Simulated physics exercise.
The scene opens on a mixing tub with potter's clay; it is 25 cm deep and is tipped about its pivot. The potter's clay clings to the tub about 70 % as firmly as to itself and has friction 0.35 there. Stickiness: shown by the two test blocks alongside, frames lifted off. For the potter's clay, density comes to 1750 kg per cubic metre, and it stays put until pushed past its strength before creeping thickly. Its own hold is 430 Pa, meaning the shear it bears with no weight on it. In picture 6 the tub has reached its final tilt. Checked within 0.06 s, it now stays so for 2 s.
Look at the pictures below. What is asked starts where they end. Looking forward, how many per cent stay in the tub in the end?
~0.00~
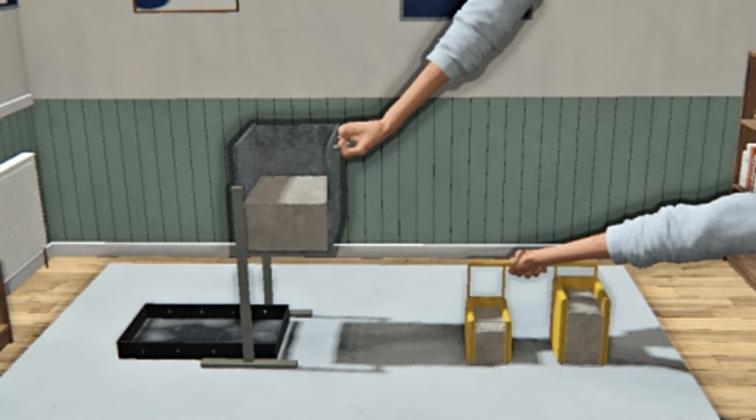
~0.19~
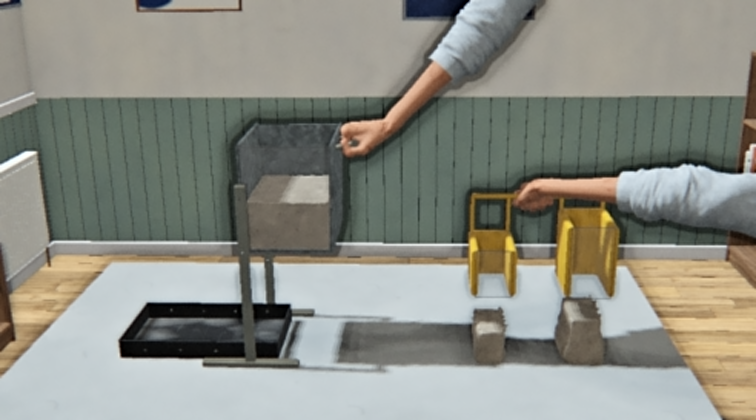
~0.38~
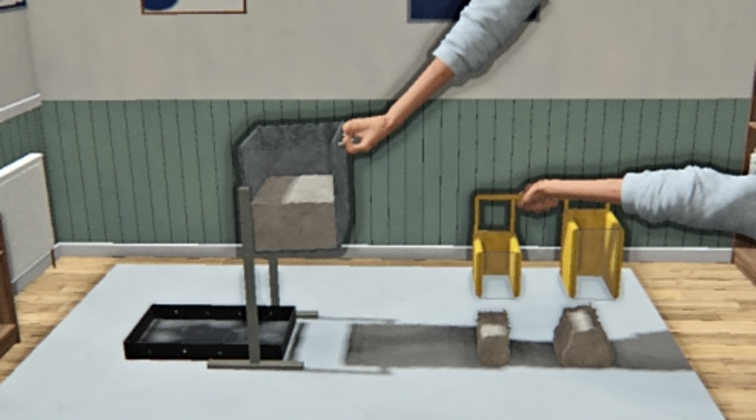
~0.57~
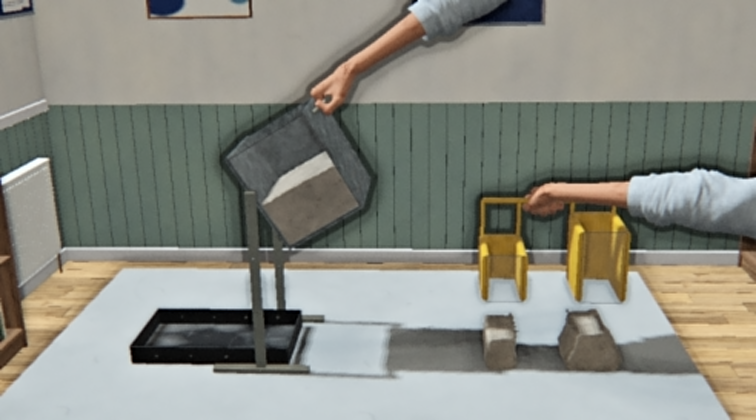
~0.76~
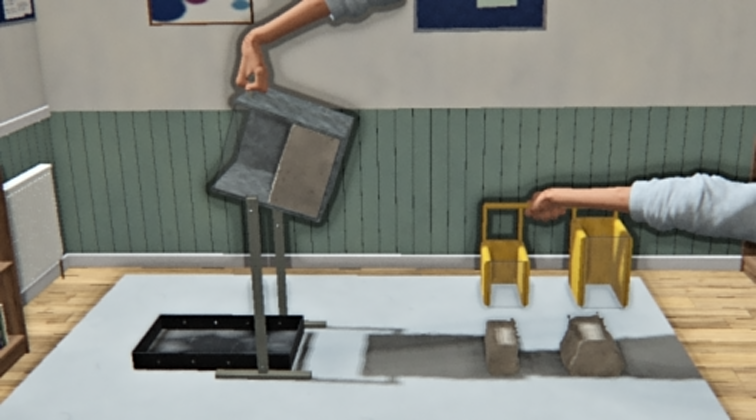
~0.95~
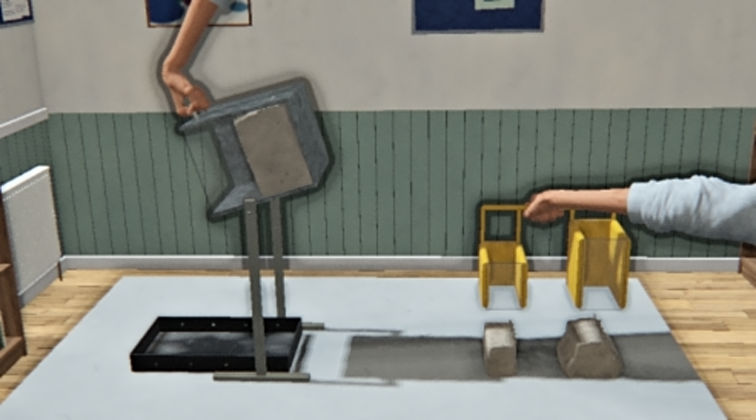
About 48 %.
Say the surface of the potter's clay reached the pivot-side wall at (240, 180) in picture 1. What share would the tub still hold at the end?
Then about 35 %.
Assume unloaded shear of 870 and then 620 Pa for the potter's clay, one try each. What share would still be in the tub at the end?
About 45 % first, about 60 % second.
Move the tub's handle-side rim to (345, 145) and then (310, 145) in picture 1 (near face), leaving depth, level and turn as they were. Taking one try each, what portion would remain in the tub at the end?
First try 45 per cent, second try 60 per cent.
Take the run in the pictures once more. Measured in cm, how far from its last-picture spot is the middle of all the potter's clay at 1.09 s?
Roughly 7 centimetres.
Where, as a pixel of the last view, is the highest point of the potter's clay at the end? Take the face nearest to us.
Around (289, 166).
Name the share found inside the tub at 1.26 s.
Near 60 in a hundred.
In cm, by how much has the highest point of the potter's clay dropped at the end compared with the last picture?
14 cm or so.
After 1.09 s, the tub is at 106 degrees and holds 100 %.
After 1.26 s, the tub is at 106 degrees and holds 59 %.
After 1.43 s, the tub is at 106 degrees and holds 54 %.
After 1.60 s, the tub is at 106 degrees and holds 48 %.
After 2.95 s, at the end, the tub is at 106 degrees and holds 48 %.
